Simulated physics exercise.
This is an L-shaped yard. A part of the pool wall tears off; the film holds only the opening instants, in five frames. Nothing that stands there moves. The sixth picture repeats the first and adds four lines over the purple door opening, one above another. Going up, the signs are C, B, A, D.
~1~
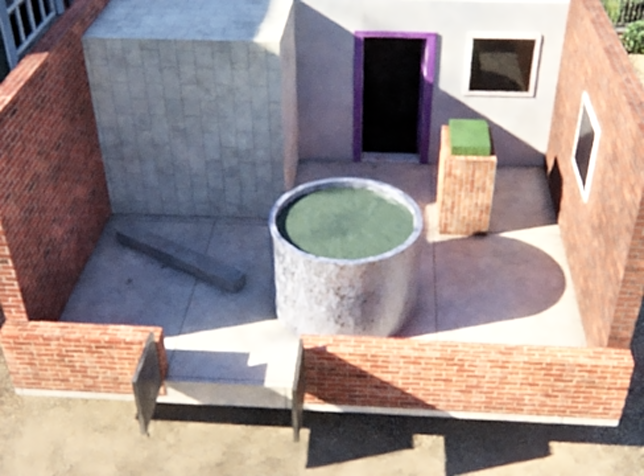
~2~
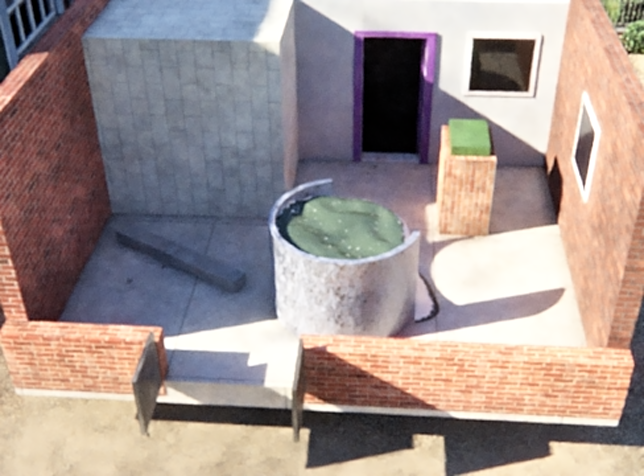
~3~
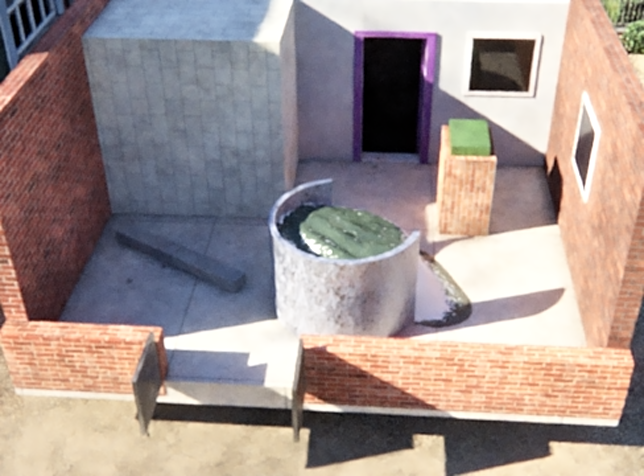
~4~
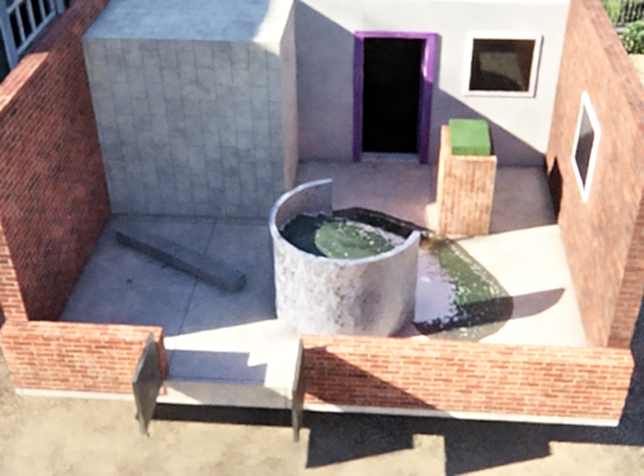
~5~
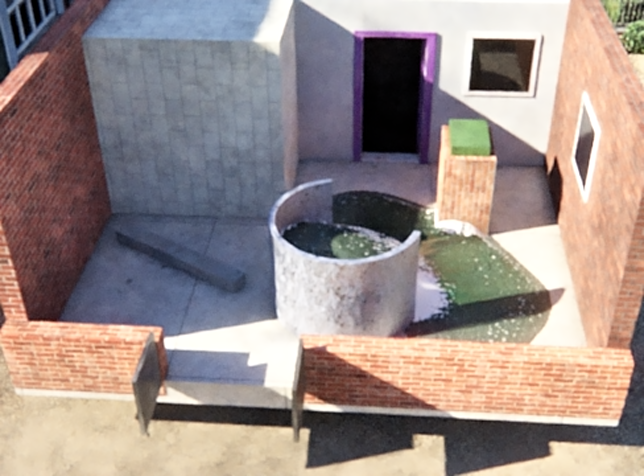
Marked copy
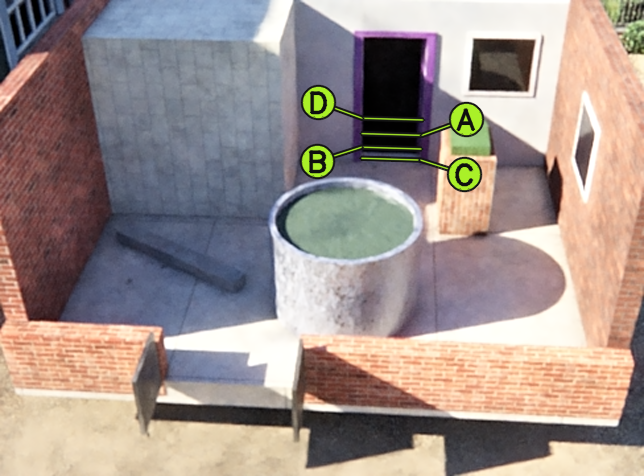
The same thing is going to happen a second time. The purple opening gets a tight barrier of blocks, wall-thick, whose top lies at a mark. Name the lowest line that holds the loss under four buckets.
It is A.
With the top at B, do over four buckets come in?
Yes.
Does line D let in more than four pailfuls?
No, that is safe.
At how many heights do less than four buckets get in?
Two of the four.
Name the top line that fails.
B it is.
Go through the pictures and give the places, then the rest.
Water in the pool at rest, its middle at (345, 224); foot of the purple doorway at (390, 162); open gate at (231, 327).
Water covers 2 % of the ground and shows as far out as (417, 319).
Water covers 7 % of the ground and shows as far out as (463, 314).
Water covers 15 % of the ground and shows as far out as (494, 325).
Water covers 26 % of the ground and shows as far out as (540, 320).
On the marked copy, A at (391, 134); B at (391, 148); C at (390, 159); D at (392, 119); from the bottom up C, B, A, D.
If A is chosen, a bucket or two gets in.
If B is chosen, about 14 bucketfuls get in.
If C is chosen, dozens of bucketfuls pour in.
If D is chosen, nothing gets over.
